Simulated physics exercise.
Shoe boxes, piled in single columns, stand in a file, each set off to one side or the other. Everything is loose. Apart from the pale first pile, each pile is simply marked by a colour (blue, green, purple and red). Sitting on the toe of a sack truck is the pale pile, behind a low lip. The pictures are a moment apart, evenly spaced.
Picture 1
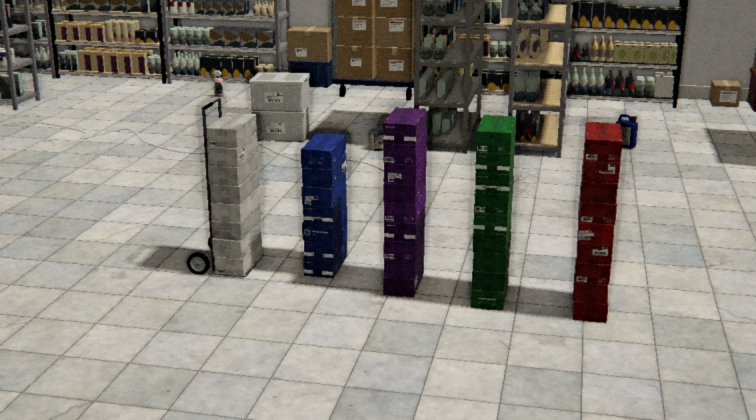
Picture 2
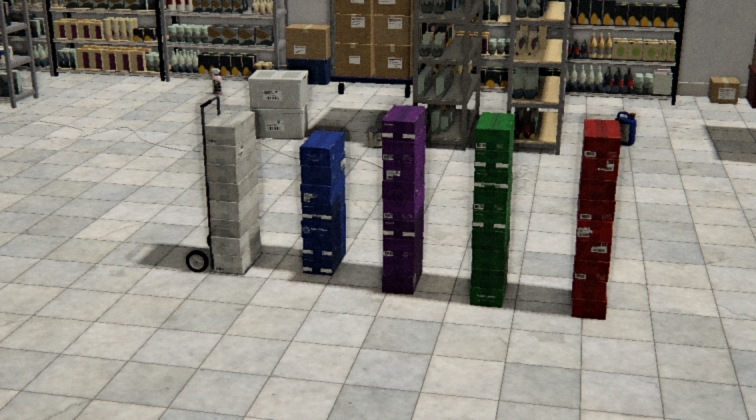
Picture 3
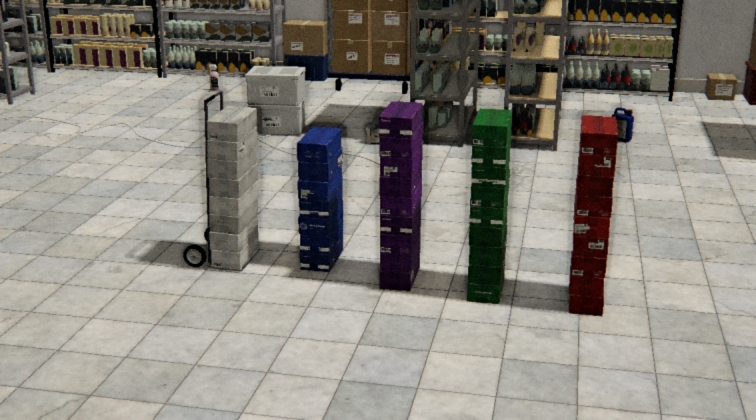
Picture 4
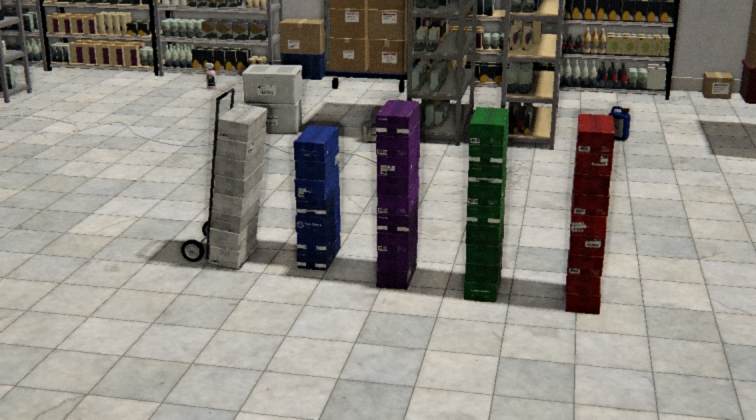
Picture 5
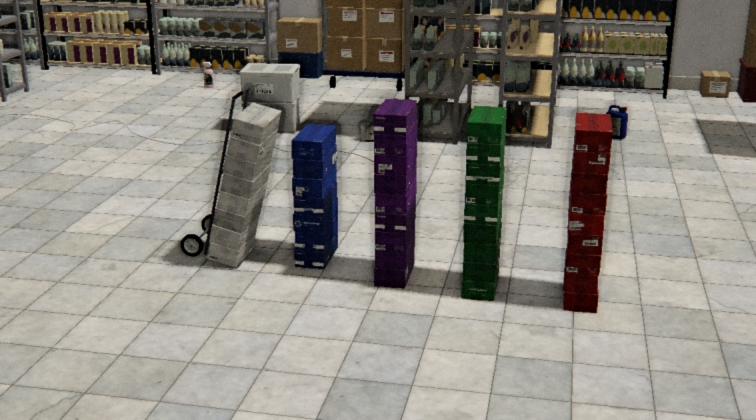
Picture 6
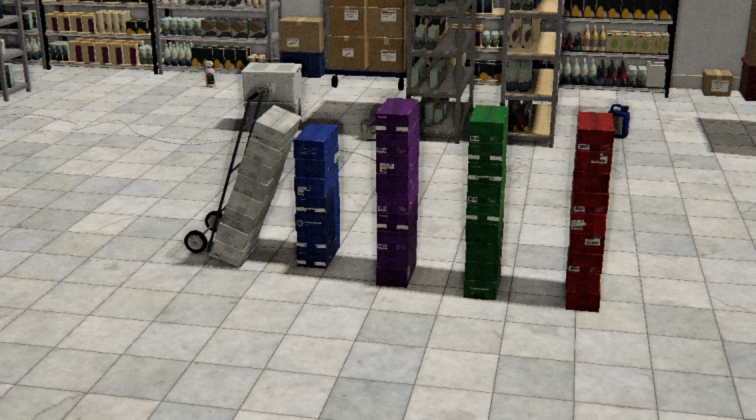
Sack truck stacked with pale shoe boxes standing upright, then tilting rightward towards still blue, purple, green and red piles.
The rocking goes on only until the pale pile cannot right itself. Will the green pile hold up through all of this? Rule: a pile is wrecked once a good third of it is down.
No, it topples.
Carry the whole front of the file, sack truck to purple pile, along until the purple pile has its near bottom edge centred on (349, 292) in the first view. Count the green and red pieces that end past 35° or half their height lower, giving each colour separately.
Colour by colour: Green 9 and red 9.
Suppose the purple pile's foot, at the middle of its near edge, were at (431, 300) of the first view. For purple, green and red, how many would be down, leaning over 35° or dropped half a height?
Purple 0, green 0, red 0.
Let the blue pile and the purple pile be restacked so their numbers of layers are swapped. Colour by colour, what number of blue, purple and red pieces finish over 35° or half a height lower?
It comes to blue 9, then purple 7, then red 8.
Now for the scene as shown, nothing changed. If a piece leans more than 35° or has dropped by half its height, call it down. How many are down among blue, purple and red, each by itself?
Pieces down at the end - blue: 7, purple: 8, red: 8.
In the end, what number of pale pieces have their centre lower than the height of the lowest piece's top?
Counting them up gives 4.
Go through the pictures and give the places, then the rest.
In the first frame (places mark the middle of the side facing us), truck frame (206, 143) level; top green box (494, 143); top blue box (316, 159); the rest undisturbed.
The second frame shows truck frame (204, 140) level; top green box (492, 140).
The third frame shows truck frame (207, 136) rocked barely; top green box (490, 136).
The fourth frame shows truck frame (216, 132) rocked a little, top of the pale pile leaning a little; top green box (487, 135); the rest undisturbed.
The fifth frame shows truck frame (228, 131) rocked a little, top of the pale pile leaning a little; top green box (484, 133); the rest undisturbed.
The sixth frame shows truck frame (241, 131) rocked clearly, top of the pale pile leaning clearly; top green box (486, 133); top red box (596, 141); the rest undisturbed.
Soon after the last picture, 8 of the pale pile down; none of the 9 green boxes down (7 of 34 in all colours); top green box unmoved; top blue box leaning clearly, about its own height lower.
A little later, 8 of the pale pile down; 8 of the 9 green boxes down (24 of 34 in all colours); top green box leaning clearly, about its own height lower; top blue box on its side.
At rest, 8 of the pale pile down; 8 of the 9 green boxes down (31 of 34 in all colours); top green box leaning clearly, some six heights lower; top blue box upside down. As the last picture would show them, middles, top green box near (637, 247), top blue box near (522, 248).
